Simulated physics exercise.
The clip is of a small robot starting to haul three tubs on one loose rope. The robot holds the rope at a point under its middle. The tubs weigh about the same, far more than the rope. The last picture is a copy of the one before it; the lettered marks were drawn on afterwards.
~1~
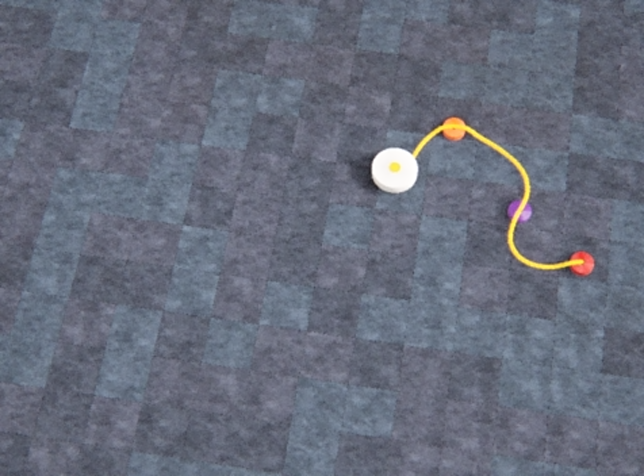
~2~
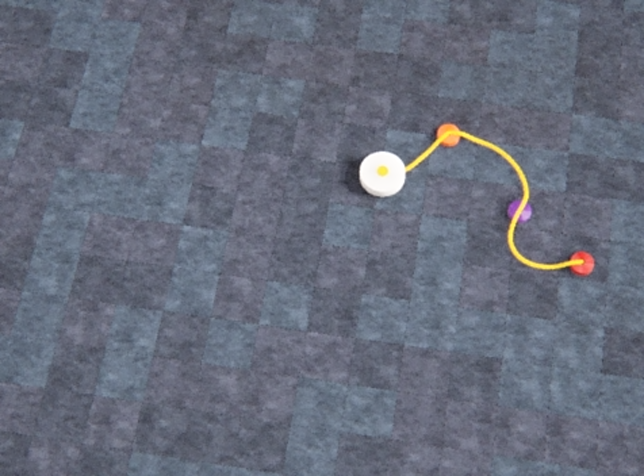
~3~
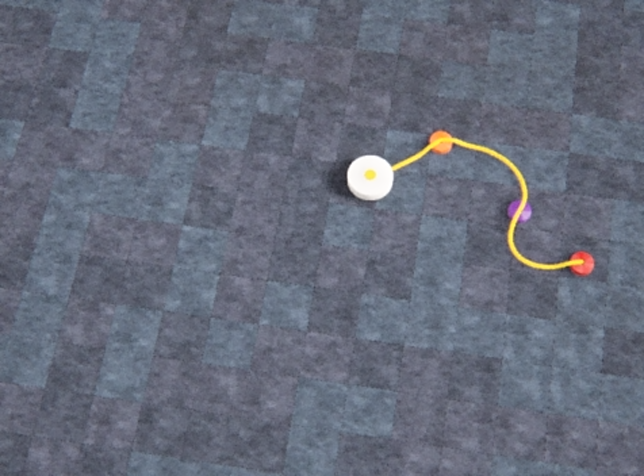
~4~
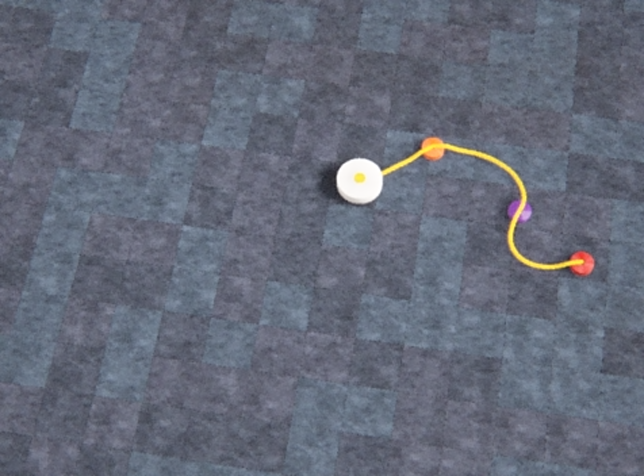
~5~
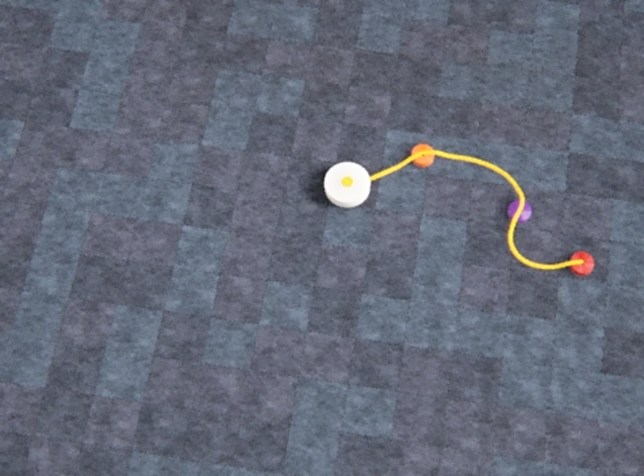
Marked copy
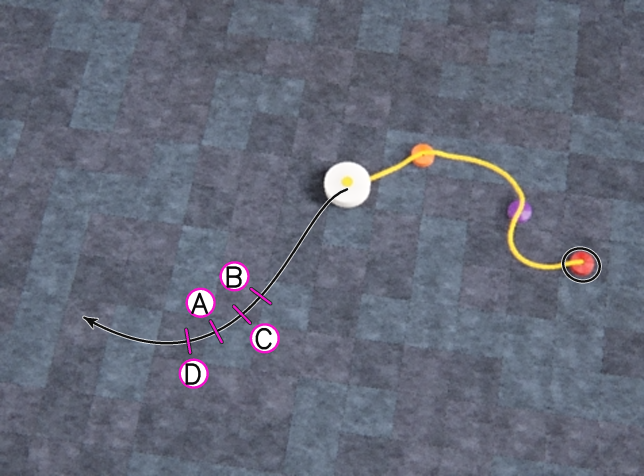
On a blue-gray carpet, a small white robot crept left and slightly downward, pulling the orange tub after it by a loose yellow rope, while the purple and red tubs farther along stayed put.
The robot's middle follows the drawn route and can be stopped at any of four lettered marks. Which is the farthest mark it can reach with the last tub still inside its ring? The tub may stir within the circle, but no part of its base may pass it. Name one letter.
B.
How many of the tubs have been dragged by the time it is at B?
Two.
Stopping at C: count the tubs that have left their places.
Three.
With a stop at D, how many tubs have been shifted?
Three.
On the marked copy, A at (216, 332); B at (261, 296); C at (242, 315); D at (188, 341); the ring at (581, 265); the route from (347, 189) via (242, 315) to (84, 318).
Following B. Soon after the start, robot (313, 218); red tub (582, 263); purple tub (519, 211); orange tub (387, 181).
Later, robot (286, 259); red tub (582, 263); purple tub (497, 211); orange tub (363, 223).
In the end, robot (260, 293); red tub (581, 263); purple tub (468, 222); orange tub (337, 253); the ringed tub at the far end is still in its ring.
As for the rest, A drags the last tub to (549, 256); C drags the last tub to (570, 259); D drags the last tub to (524, 256).
